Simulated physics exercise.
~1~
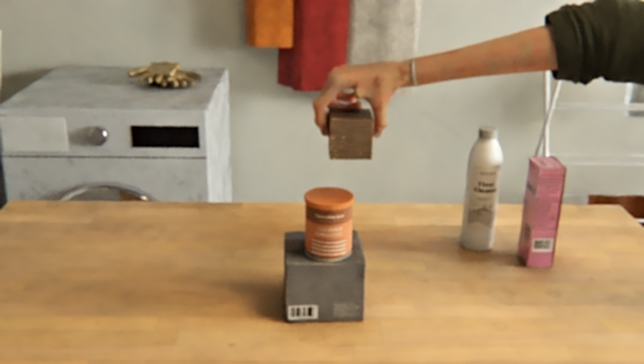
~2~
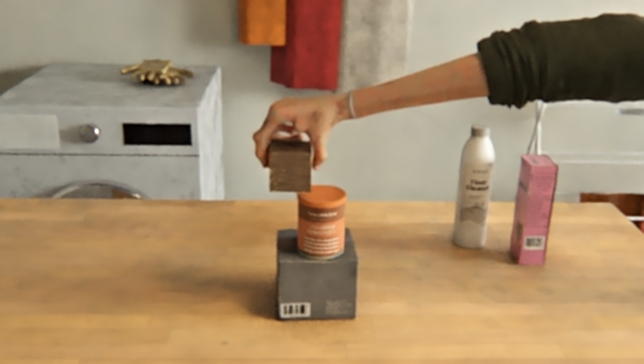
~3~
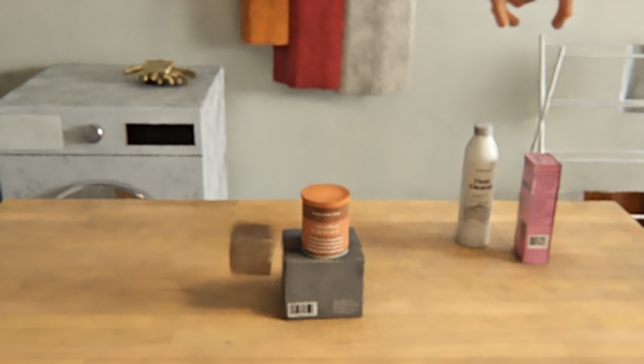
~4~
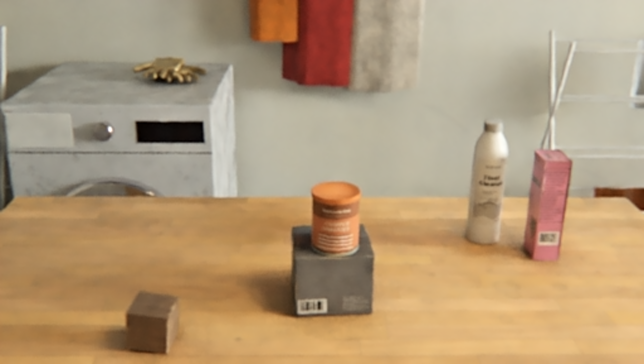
On a wooden table, a hand releasing a brown block over an orange pot on a grey box, the block falling left.
